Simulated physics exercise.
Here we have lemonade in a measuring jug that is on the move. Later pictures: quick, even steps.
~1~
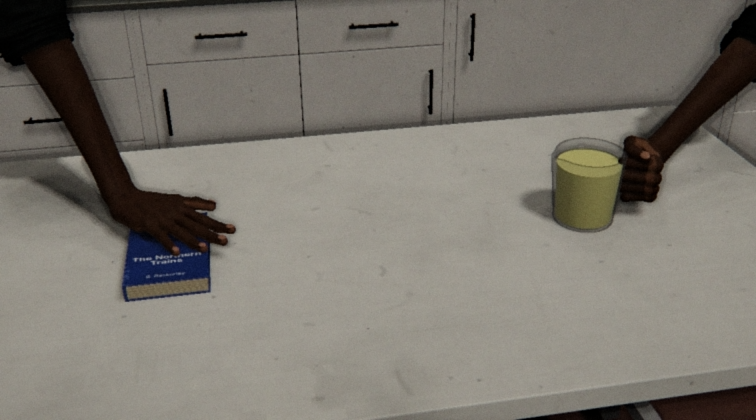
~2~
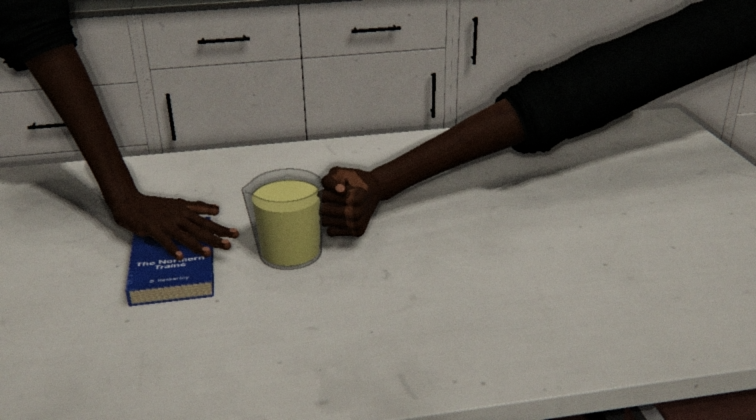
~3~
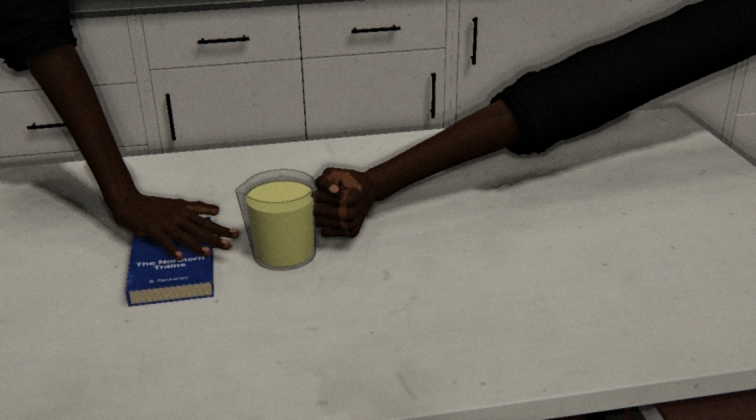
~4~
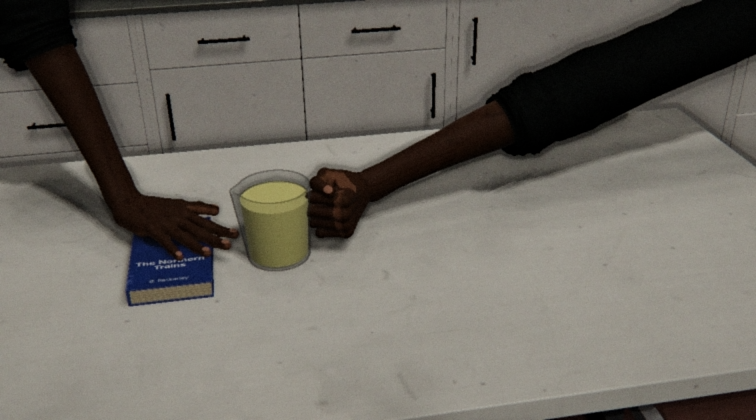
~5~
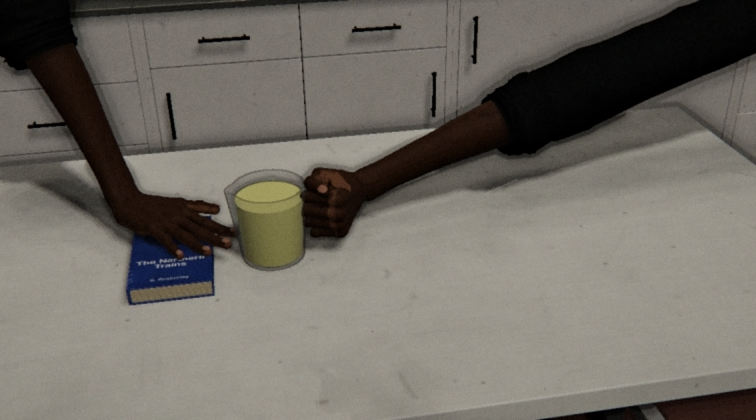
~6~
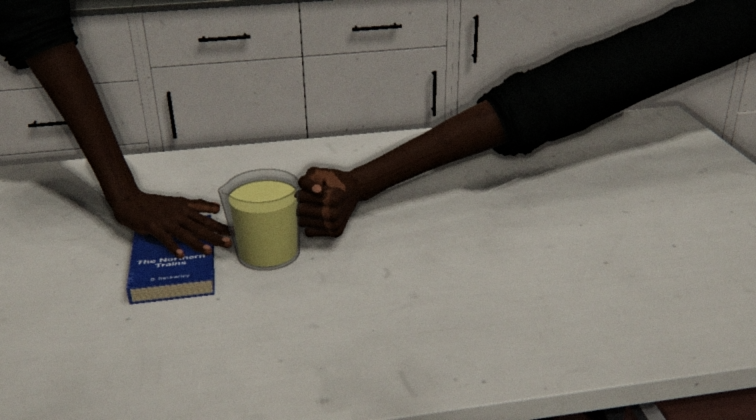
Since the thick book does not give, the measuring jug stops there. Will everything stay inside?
Yes, it stays inside.
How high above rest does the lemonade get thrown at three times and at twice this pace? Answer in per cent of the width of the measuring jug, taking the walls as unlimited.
You'd see close to 25 per cent, and after that close to 20 per cent.
Next, the measuring jug meets the thick book.
After that, the lemonade surges up the wall; the wave climbs under half way to the rim.
Finally, the measuring jug stands at the thick book; its rim is dry.
